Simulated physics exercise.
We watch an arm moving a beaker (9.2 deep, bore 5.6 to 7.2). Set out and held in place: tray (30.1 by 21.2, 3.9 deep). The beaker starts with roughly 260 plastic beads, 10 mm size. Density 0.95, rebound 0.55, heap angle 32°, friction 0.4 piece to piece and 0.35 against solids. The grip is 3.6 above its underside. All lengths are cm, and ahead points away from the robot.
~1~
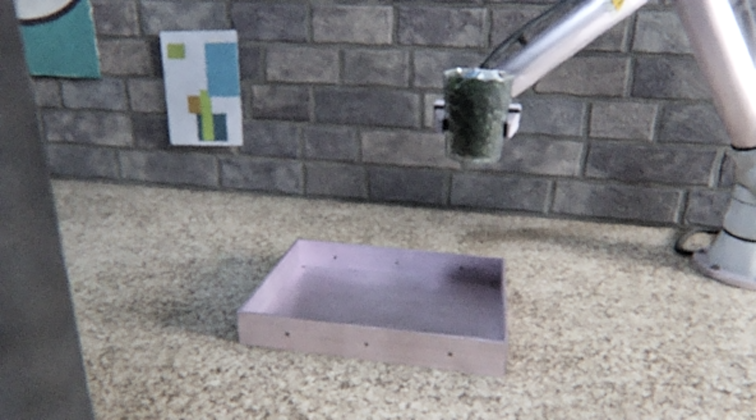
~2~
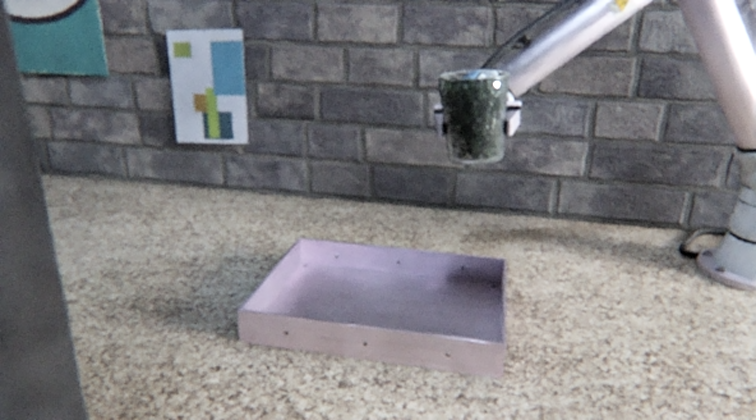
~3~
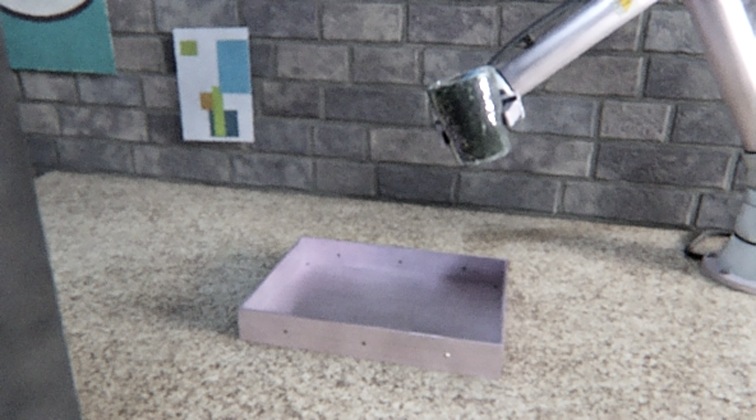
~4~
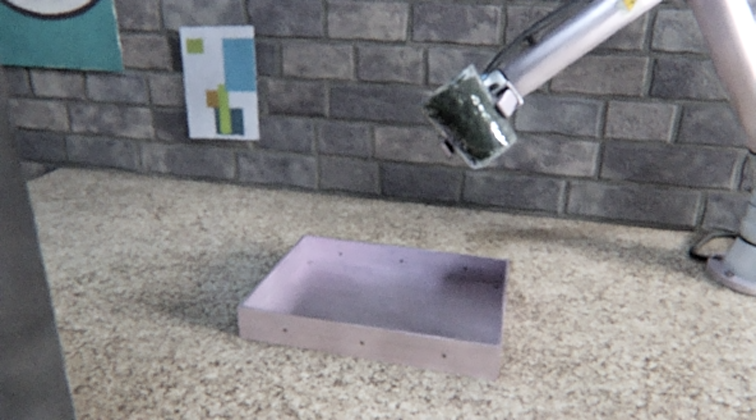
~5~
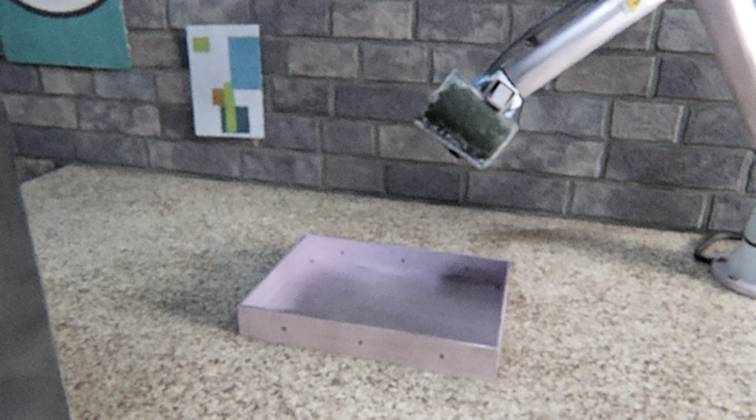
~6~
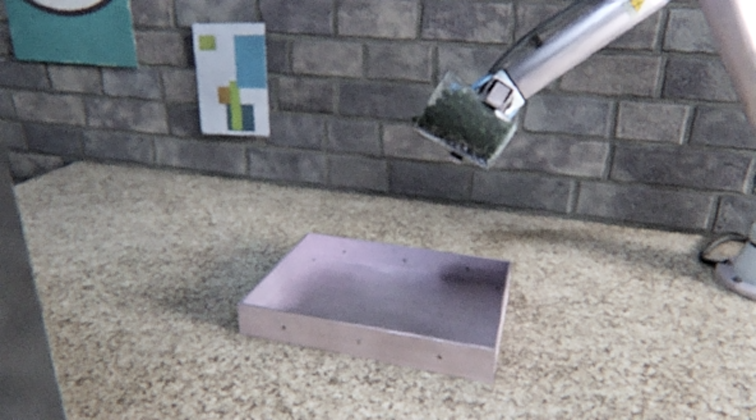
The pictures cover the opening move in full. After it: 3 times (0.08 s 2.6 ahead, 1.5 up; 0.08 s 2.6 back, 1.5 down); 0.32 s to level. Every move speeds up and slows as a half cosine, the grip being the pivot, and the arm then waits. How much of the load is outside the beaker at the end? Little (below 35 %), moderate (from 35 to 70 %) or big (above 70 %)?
Outside the beaker the share is moderate, from 35 to 70 %.
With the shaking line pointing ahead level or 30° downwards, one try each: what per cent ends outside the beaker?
Some 45 and 25 per cent.
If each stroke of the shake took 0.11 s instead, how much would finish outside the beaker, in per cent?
In that case some 45 per cent.
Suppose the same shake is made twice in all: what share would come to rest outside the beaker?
In that case some 55 per cent.
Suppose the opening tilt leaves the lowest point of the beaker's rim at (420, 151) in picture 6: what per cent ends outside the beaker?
About 100 per cent.
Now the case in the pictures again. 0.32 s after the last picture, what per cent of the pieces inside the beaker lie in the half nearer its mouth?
About 75 per cent.
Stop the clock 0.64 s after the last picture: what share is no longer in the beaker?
About 60 per cent by then.
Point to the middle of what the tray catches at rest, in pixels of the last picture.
Around (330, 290).
Then, 0.32 s later, tilted 61° forward, highest piece 28 above the table; 138 in the beaker, 73 in the tray, 48 in flight or on a rim.
Then, 0.64 s later, tilted 31° forward, highest piece 29 above the table; 141 in the tray, 102 in the beaker, 4 on the table or floor, 12 in flight or on a rim.
Then, 1.00 s later, level, highest piece 27 above the table; 150 in the tray, 101 in the beaker, 8 on the table or floor.
Then, 2.05 s later, level, highest piece 27 above the table; 150 in the tray, 101 in the beaker, 8 on the table or floor.
At rest, 150 in the tray, 101 in the beaker, 8 on the table or floor. That is 61 % outside the beaker.
